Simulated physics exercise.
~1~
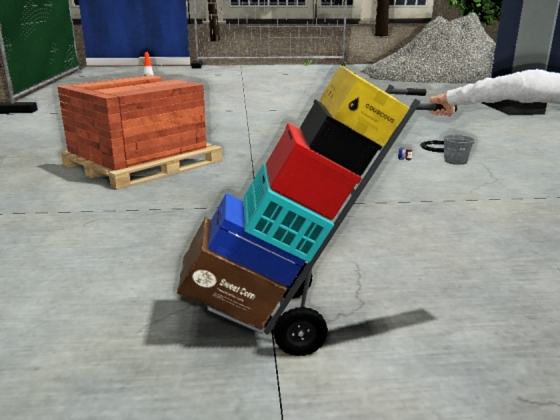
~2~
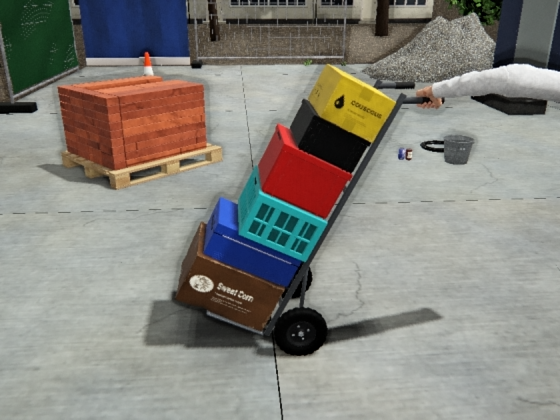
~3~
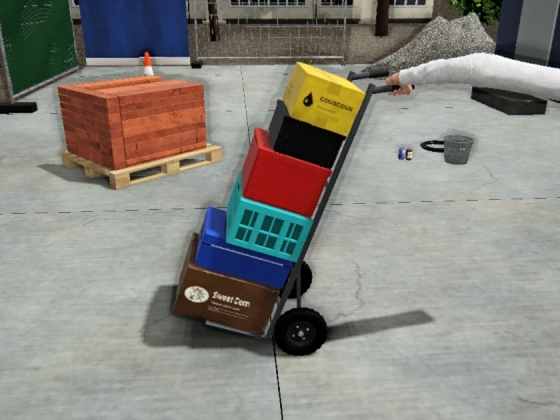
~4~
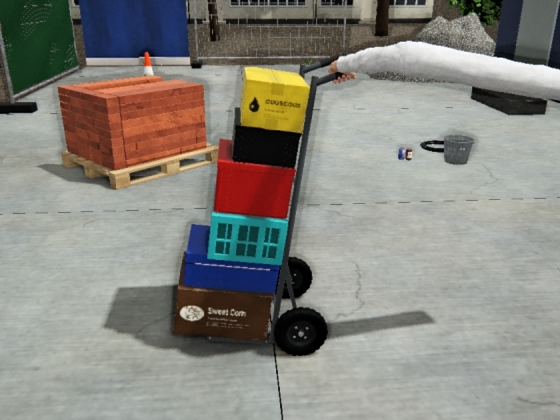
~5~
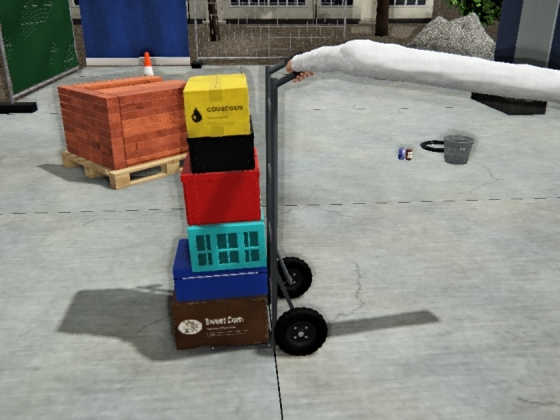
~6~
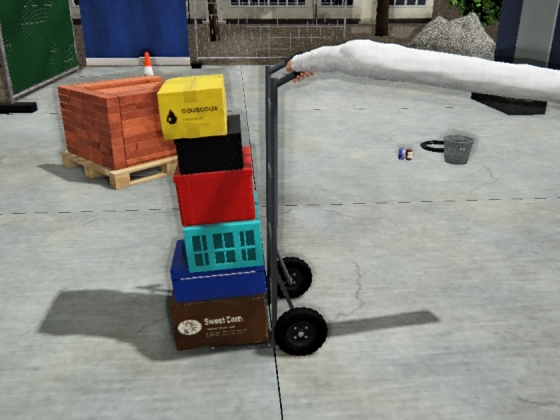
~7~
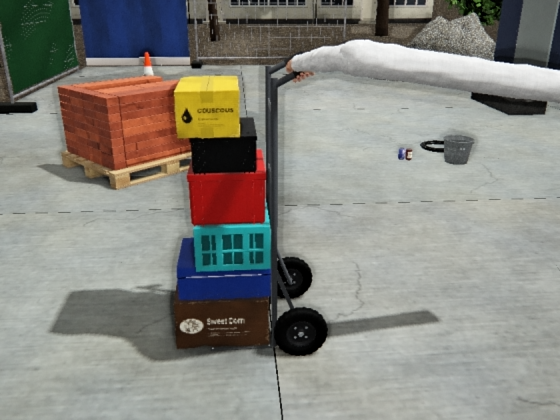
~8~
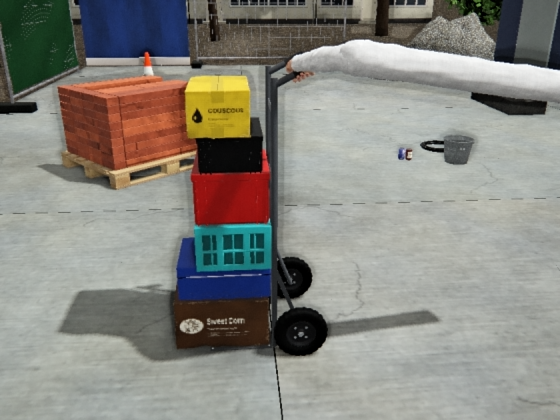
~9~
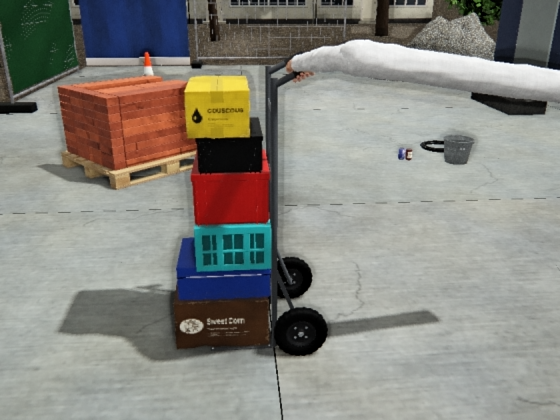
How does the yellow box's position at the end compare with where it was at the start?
It ends up well to the left of where it began, sitting level on top of the upright stack and close to the reddish wooden crate, instead of leaning at an angle near the handle.
The clip shows an arm swinging a tilted sack truck upright, carrying a stack of six boxes and crates leftward. Once the truck is upright, the stack rocks left, the yellow top box shifting most, then settles back and stands still with nothing fallen.
